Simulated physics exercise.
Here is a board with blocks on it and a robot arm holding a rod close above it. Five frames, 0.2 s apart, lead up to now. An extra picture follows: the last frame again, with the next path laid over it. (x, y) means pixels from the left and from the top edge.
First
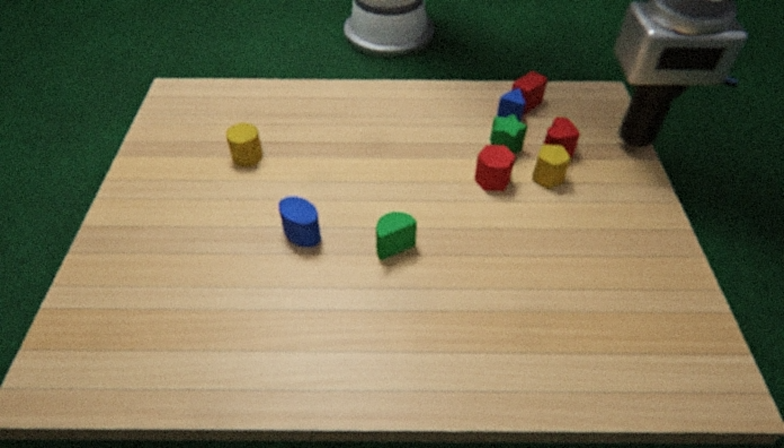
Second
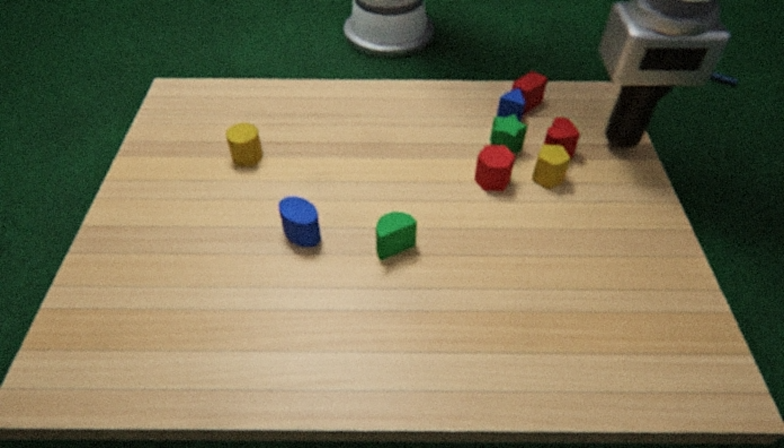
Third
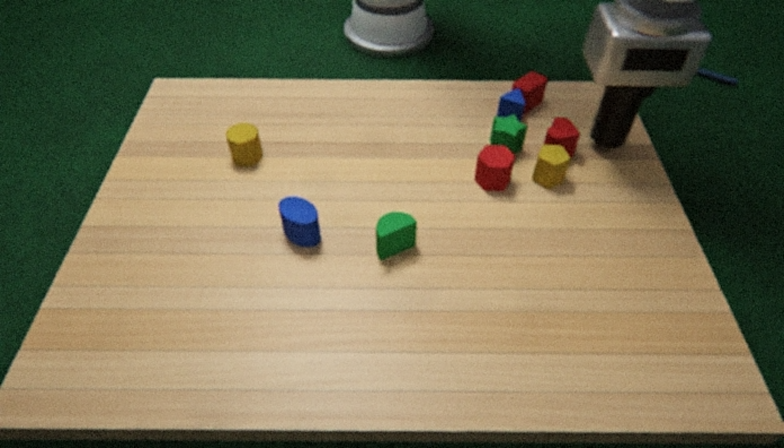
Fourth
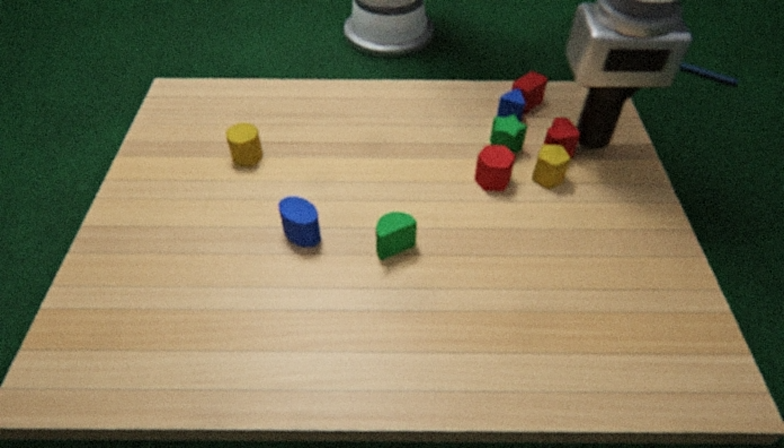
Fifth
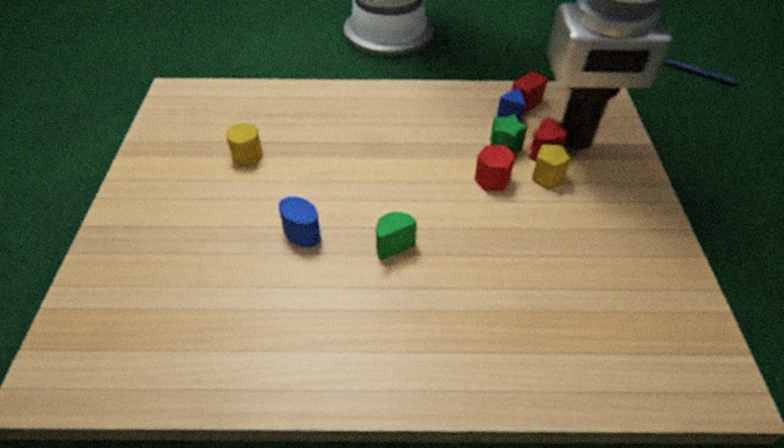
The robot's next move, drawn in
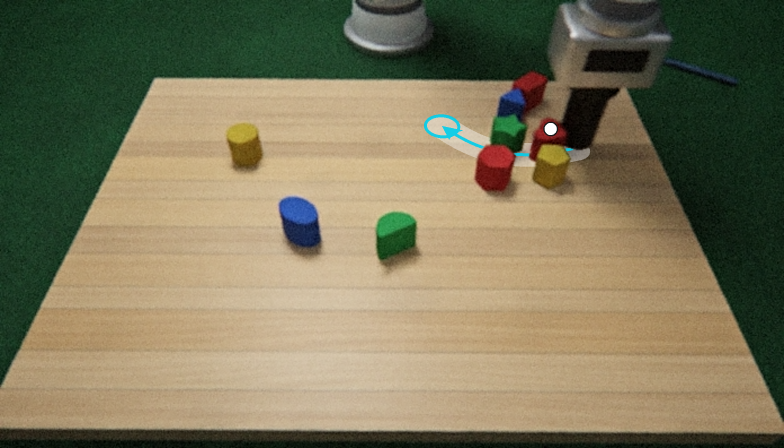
A robot arm moves its rod left and nudges the red heart-shaped block slightly left.
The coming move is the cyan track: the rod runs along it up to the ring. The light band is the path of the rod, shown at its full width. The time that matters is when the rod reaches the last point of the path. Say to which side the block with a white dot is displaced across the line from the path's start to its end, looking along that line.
Sideways shift: Left.
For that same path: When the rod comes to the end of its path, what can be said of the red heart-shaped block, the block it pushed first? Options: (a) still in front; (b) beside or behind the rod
Option b.
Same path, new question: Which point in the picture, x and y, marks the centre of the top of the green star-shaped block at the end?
Put as a pixel place, it's (425, 116).
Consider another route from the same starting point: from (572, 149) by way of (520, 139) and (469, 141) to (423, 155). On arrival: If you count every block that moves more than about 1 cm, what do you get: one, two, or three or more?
Once the path ends, two blocks will have shifted.
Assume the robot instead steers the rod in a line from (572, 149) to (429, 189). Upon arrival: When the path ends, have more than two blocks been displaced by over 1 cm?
Final answer: Yes.
Path on the board, from (572, 149) over (527, 155) and (480, 146) to (442, 126); the dot is on the red heart-shaped block.
On the path given first. One third of the way, rod (529, 145); green star-shaped block (476, 122), turned 20° clockwise; red heart-shaped block (501, 133), turned 15° clockwise.
Two thirds of the way, rod (479, 136); green star-shaped block (449, 120), turned 95° clockwise; red heart-shaped block (465, 139), turned 20° anticlockwise.
At the end, rod (443, 117); green star-shaped block (425, 116), turned 55° clockwise; red heart-shaped block (464, 140), turned 25° anticlockwise; yellow five-sided block in place.
